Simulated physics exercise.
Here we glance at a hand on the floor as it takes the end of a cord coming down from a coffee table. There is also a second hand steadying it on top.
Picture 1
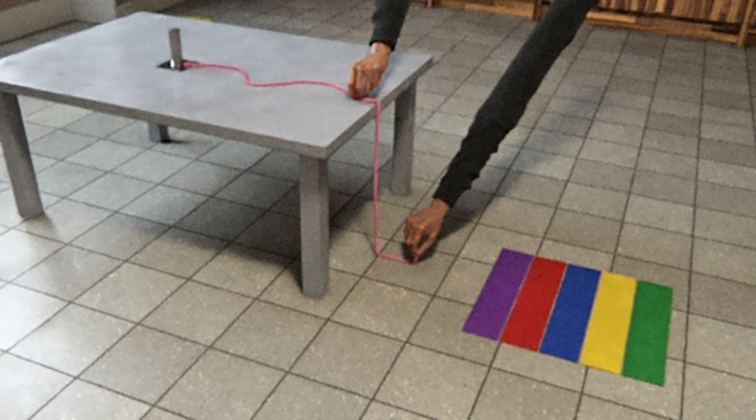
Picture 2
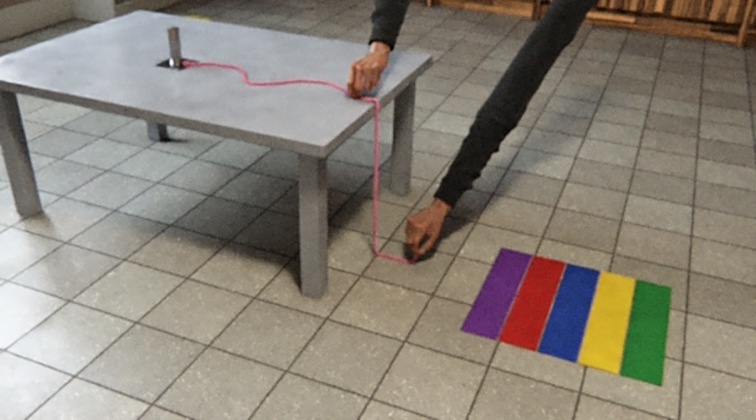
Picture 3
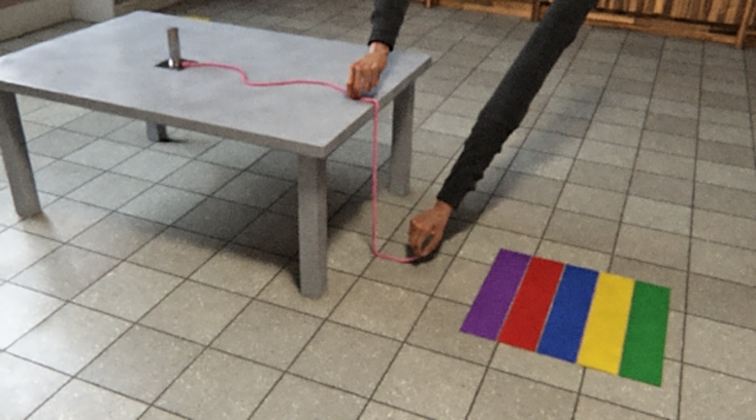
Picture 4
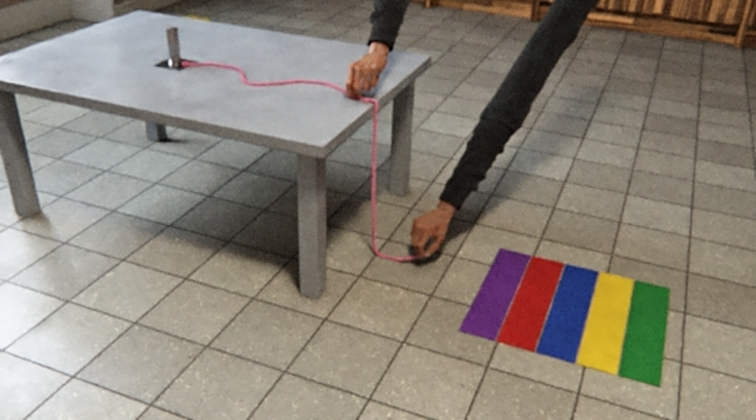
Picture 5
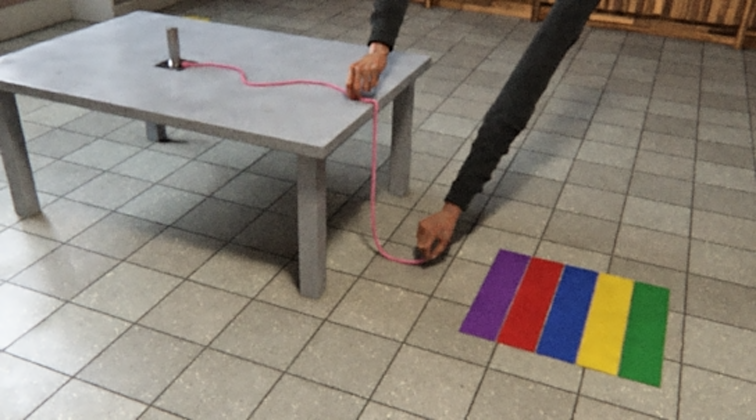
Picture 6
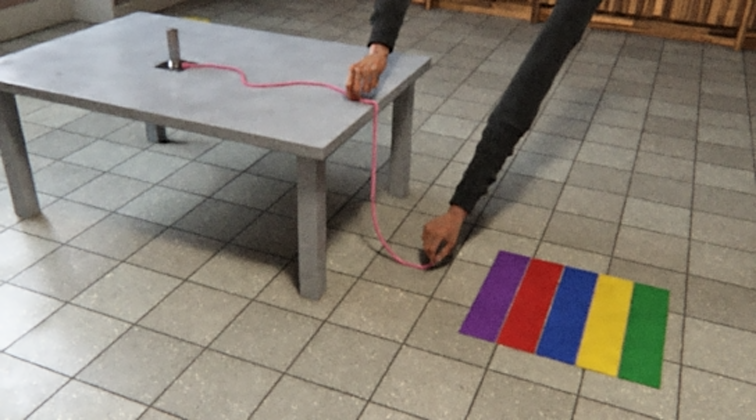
A person's two dark-sleeved arms reach in from the top over a grey coffee table on a tiled floor, seen from a raised, steady view. A pink cord runs from a small metal post on the tabletop, under one hand at the edge, down to the other hand by the floor, left of purple, red, blue, yellow and green strips. The lower hand slides slightly right, drawing the cord's end along, while the upper hand stays put.
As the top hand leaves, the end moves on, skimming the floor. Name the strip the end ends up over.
Blue.
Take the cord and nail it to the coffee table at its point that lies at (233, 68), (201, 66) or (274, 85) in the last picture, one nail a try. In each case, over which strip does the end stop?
Per pin spot: Blue / blue / red.
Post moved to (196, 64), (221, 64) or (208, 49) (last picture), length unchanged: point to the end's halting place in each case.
Close to (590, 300), (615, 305) and (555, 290) in that order.
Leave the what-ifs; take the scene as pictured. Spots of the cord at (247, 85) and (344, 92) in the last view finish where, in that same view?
First one close to (274, 83), second close to (372, 101).
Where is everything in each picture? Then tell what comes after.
The first picture shows end (418, 252); purple (487, 318); red (525, 328); blue (563, 339); yellow (604, 349); green (645, 361).
The second picture shows end (419, 252); cord through (217, 65) (249, 83) (324, 83) (374, 103) (376, 177) (375, 239).
The third picture shows end (422, 254).
The fourth picture shows end (425, 255); cord through (216, 65) (248, 83) (323, 83) (373, 104) (374, 177) (374, 239).
The fifth picture shows end (430, 257).
The sixth picture shows end (436, 259); cord through (216, 67) (248, 85) (323, 85) (373, 106) (373, 179) (383, 241).
A little later, end near (514, 279); over purple.
Next, end near (552, 288); over red.
When it is tight, end near (574, 294); over blue. It halts on the blue strip.
